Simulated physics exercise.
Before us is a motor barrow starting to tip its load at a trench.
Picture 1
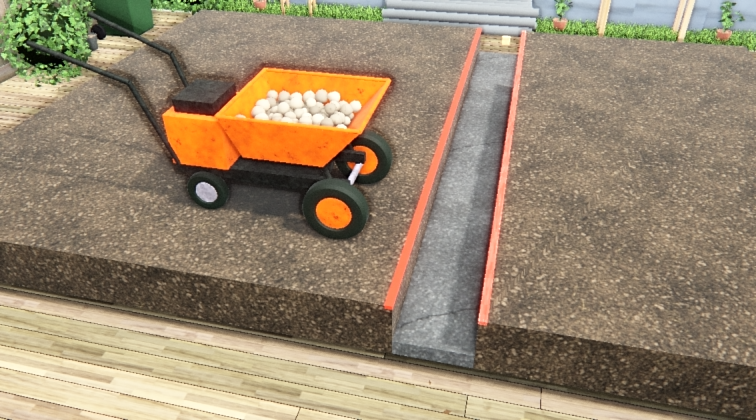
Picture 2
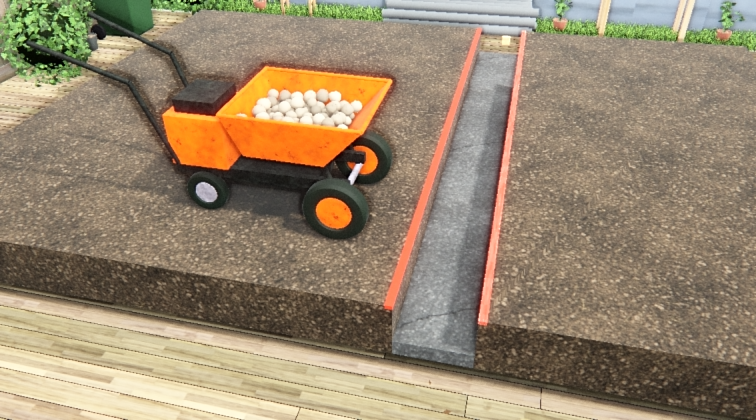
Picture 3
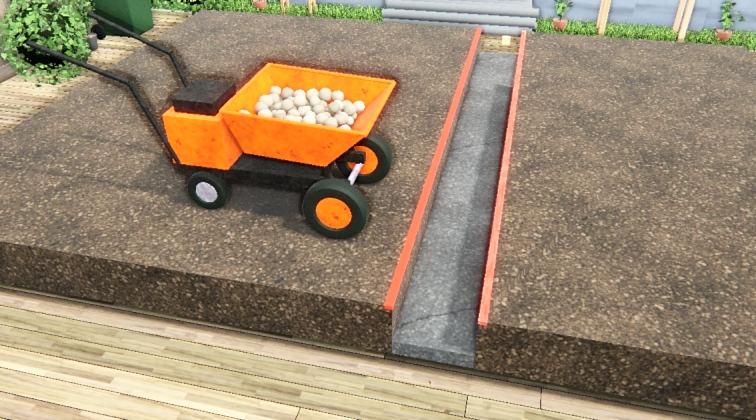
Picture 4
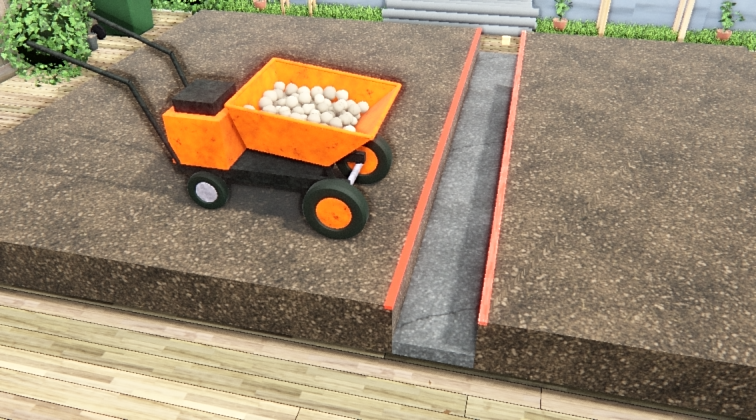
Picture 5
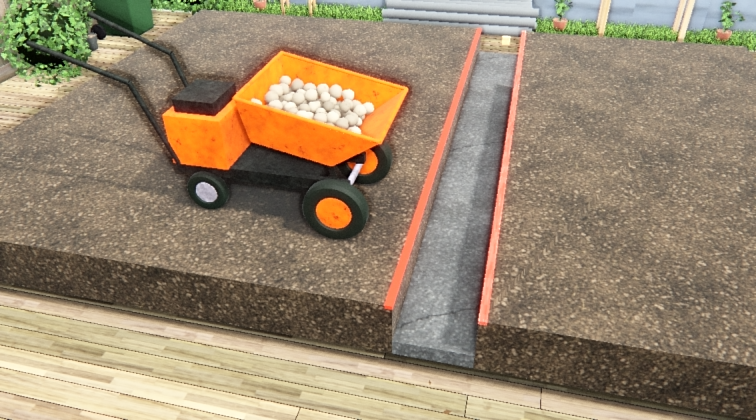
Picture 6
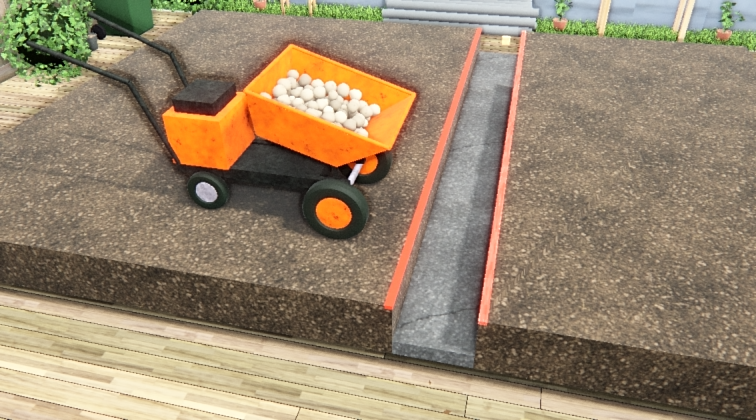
An orange motor barrow full of pale pebbles gradually tilts its skip toward a narrow trench.
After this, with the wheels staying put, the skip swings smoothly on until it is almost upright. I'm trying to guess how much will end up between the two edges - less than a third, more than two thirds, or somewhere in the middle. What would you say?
Upward of two thirds of the load lands in the trench.
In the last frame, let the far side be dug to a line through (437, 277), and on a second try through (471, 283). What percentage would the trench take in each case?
10 %, 80 %.
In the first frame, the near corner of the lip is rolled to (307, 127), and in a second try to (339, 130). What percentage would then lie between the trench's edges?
80 % and 100 %.
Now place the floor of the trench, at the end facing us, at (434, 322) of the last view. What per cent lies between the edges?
80 %.
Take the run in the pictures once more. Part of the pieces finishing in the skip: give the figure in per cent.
Roughly 0 per cent of the load.
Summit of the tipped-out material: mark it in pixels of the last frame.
Summit in the final view: Around (486, 229).
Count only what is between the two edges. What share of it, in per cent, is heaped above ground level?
I'd estimate around 0 %.
Shortly afterwards, skip tipped steeply; the whole lot in the skip.
Next, skip tipped right over; the bulk in the skip; near a quarter in or heaped over the trench; only a few falling.
Some moments later, skip tipped right over; all but a few in or heaped over the trench; only a few beyond it.
In the end, skip tipped right over; all but a few in or heaped over the trench; only a few beyond it.
